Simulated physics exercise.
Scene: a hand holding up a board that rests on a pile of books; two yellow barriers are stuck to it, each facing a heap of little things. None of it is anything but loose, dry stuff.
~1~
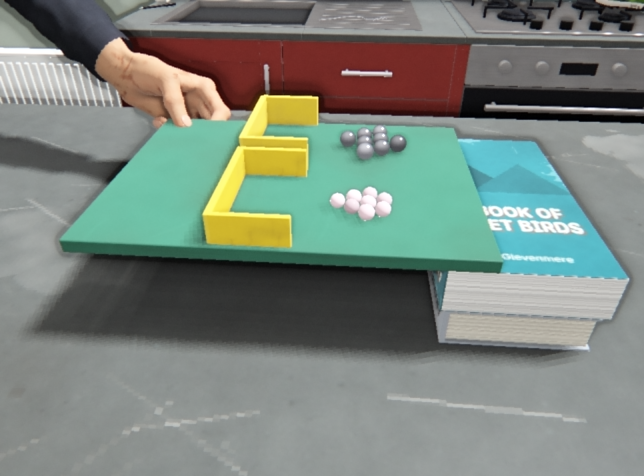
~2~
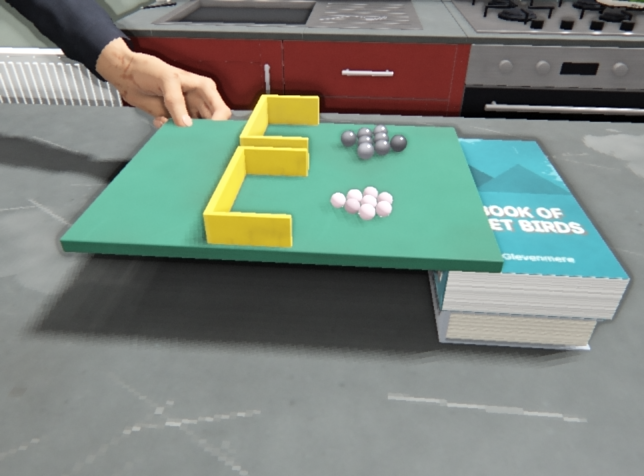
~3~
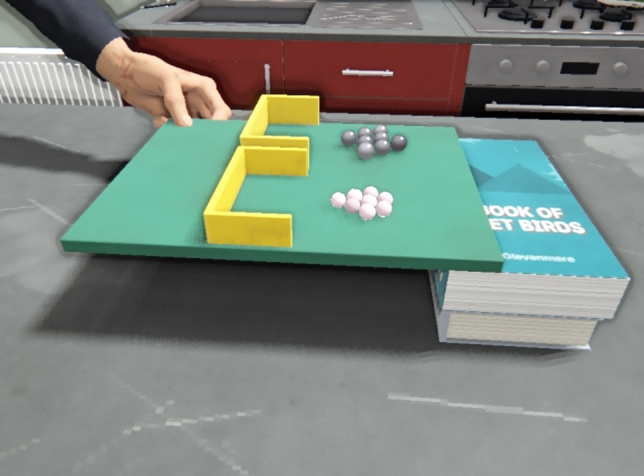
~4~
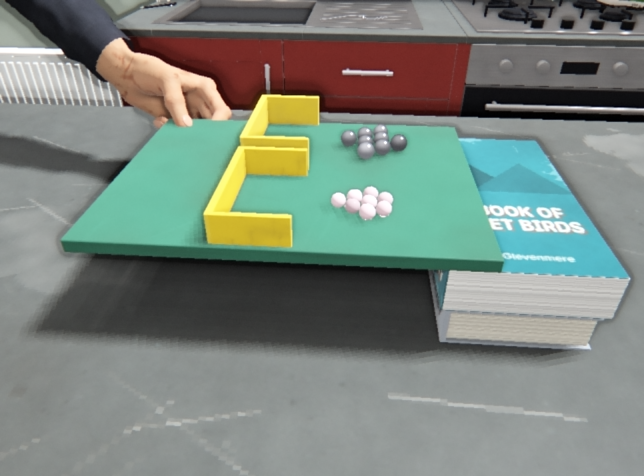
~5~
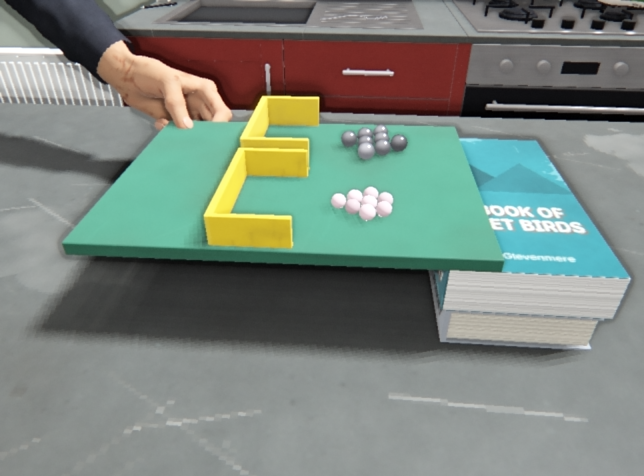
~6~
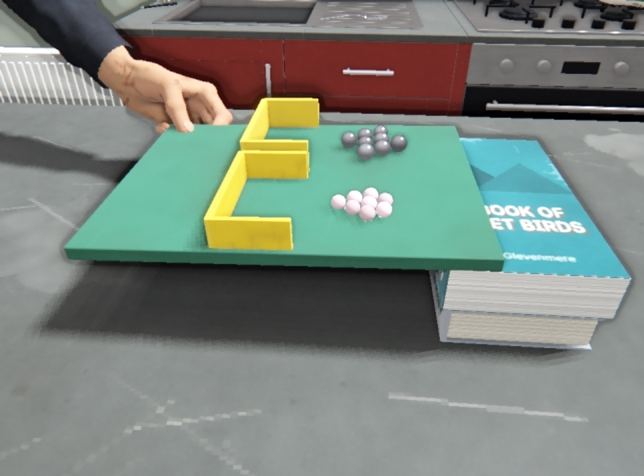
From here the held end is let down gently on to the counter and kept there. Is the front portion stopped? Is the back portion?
Finally the front portion is kept back by its bar while the back portion is kept back by its bar.
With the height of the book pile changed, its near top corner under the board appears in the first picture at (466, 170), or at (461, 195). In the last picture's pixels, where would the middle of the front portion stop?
Centre at rest: First case roughly (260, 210), second case roughly (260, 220).
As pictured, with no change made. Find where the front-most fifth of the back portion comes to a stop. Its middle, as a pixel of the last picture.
Resting point: Close to (270, 176).
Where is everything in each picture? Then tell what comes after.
In the first frame, held end of the board at (79, 240), level; book pile at (496, 211), about a quarter as high as the board is long; front portion at (368, 203), a few sugar pearls; back portion at (365, 143), a few steel balls; front bar at (227, 191), taller than the pieces; back bar at (255, 129), taller than the pieces.
In the second frame, held end of the board at (80, 239), level; back portion at (365, 143).
In the third frame, held end of the board at (80, 239), level; front portion at (369, 203).
In the fourth frame, held end of the board at (80, 240), level; back portion at (382, 139).
In the fifth frame, held end of the board at (82, 242), down by 1°; front portion at (369, 203).
In the sixth frame, held end of the board at (84, 247), down by 2°; book pile at (498, 210); front portion at (369, 204), not moving; back portion at (382, 140), not moving; front bar at (229, 195); back bar at (256, 133).
Then, 0.33 s past the last view, board sloping at 9°; front portion on its way down; back portion on its way down.
Then, 0.68 s past the last view, board sloping at 15°; front portion has reached its bar; back portion has reached its bar.
Then, 1.10 s past the last view, board resting at 15°; front portion has reached its bar; back portion has reached its bar.
Finally, board resting at 15°; front portion gathered behind its bar; back portion gathered behind its bar.
